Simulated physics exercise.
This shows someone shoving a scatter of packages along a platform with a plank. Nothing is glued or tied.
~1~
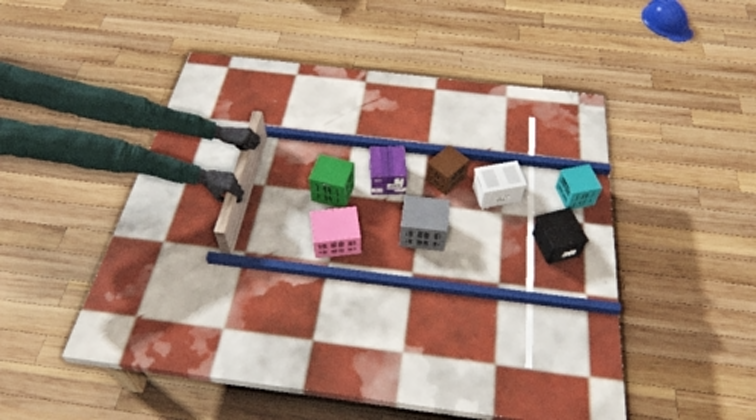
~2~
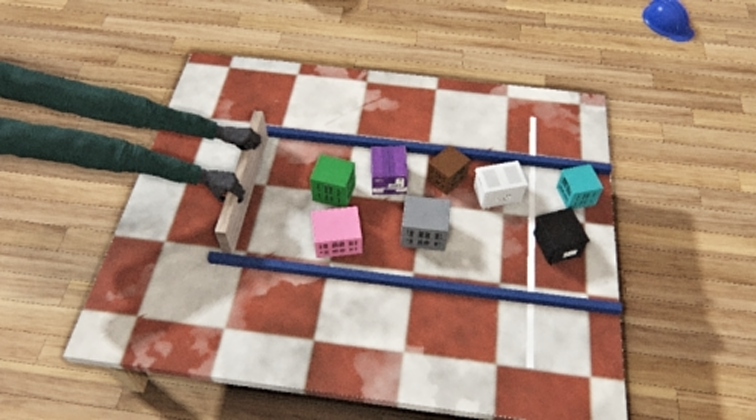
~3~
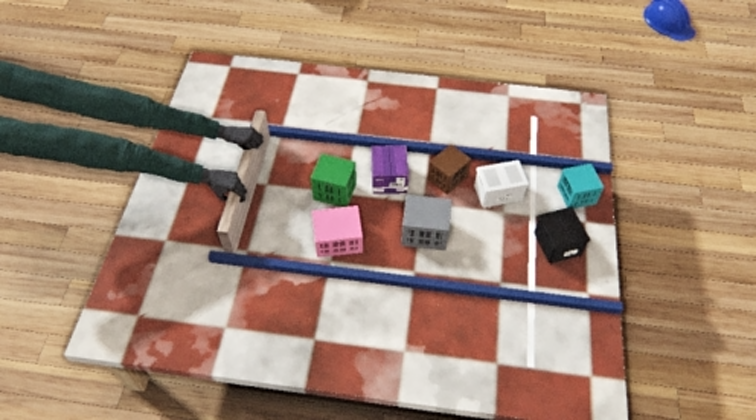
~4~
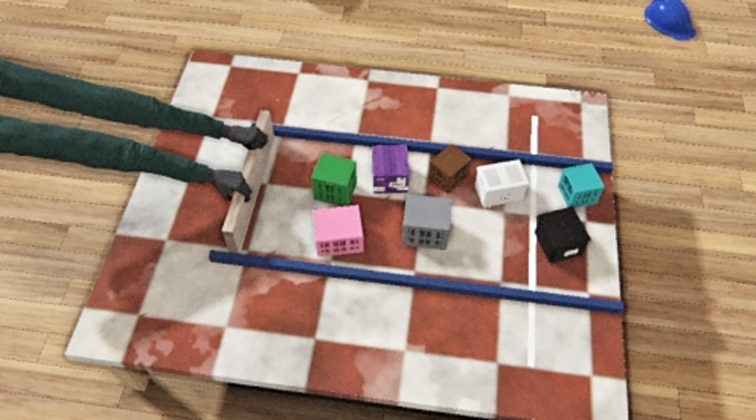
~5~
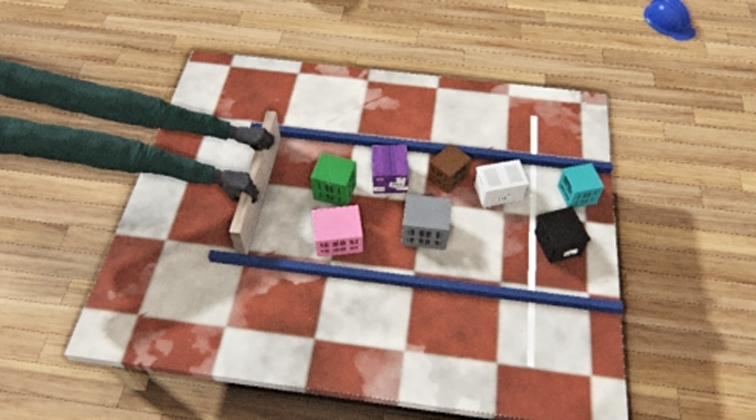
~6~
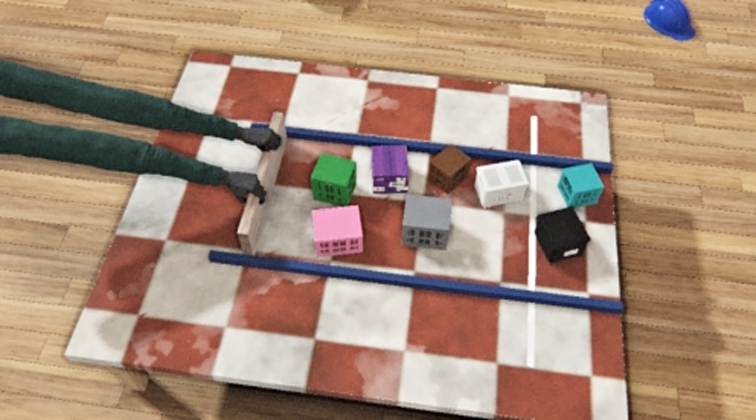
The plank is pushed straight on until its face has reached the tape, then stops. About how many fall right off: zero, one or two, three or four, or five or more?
In the end the number that fall off is one or two.
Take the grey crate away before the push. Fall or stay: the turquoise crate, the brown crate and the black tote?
The turquoise crate falls; the brown crate remains up; the black tote holds on.
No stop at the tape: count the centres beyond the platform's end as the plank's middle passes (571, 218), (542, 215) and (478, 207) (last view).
It would be 5, 2 and 0.
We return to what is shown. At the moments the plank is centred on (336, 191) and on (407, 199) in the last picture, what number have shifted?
At the one place 3, at the other 6.
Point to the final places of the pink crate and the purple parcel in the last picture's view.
First (558, 270), then (555, 175).
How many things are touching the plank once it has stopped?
In contact: 3.
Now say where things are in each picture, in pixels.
The first picture shows turquoise crate (578, 187); black tote (559, 237); white tote (499, 186); plank (243, 181); tape (531, 228).
The second picture shows black tote (560, 237); grey crate (426, 224).
The third picture shows white tote (500, 185); plank (246, 180).
The fourth picture shows turquoise crate (580, 186); purple parcel (390, 169).
The fifth picture shows black tote (561, 236); green crate (334, 181).
The sixth picture shows turquoise crate (580, 187); black tote (561, 236); white tote (501, 185); plank (264, 182); tape (533, 226).
Early on, none off yet; turquoise crate at rest near (580, 187); black tote at rest near (561, 236); white tote at rest near (501, 185).
A while later, none off yet; turquoise crate at rest near (580, 187); black tote at rest near (561, 236); white tote travelled a little near (507, 190).
Further along, none off yet; turquoise crate travelled a little near (587, 187); black tote travelled a little near (583, 242); white tote travelled about its own width near (550, 198).
Finally, the number that fall off is one or two; lost, black tote and turquoise crate.
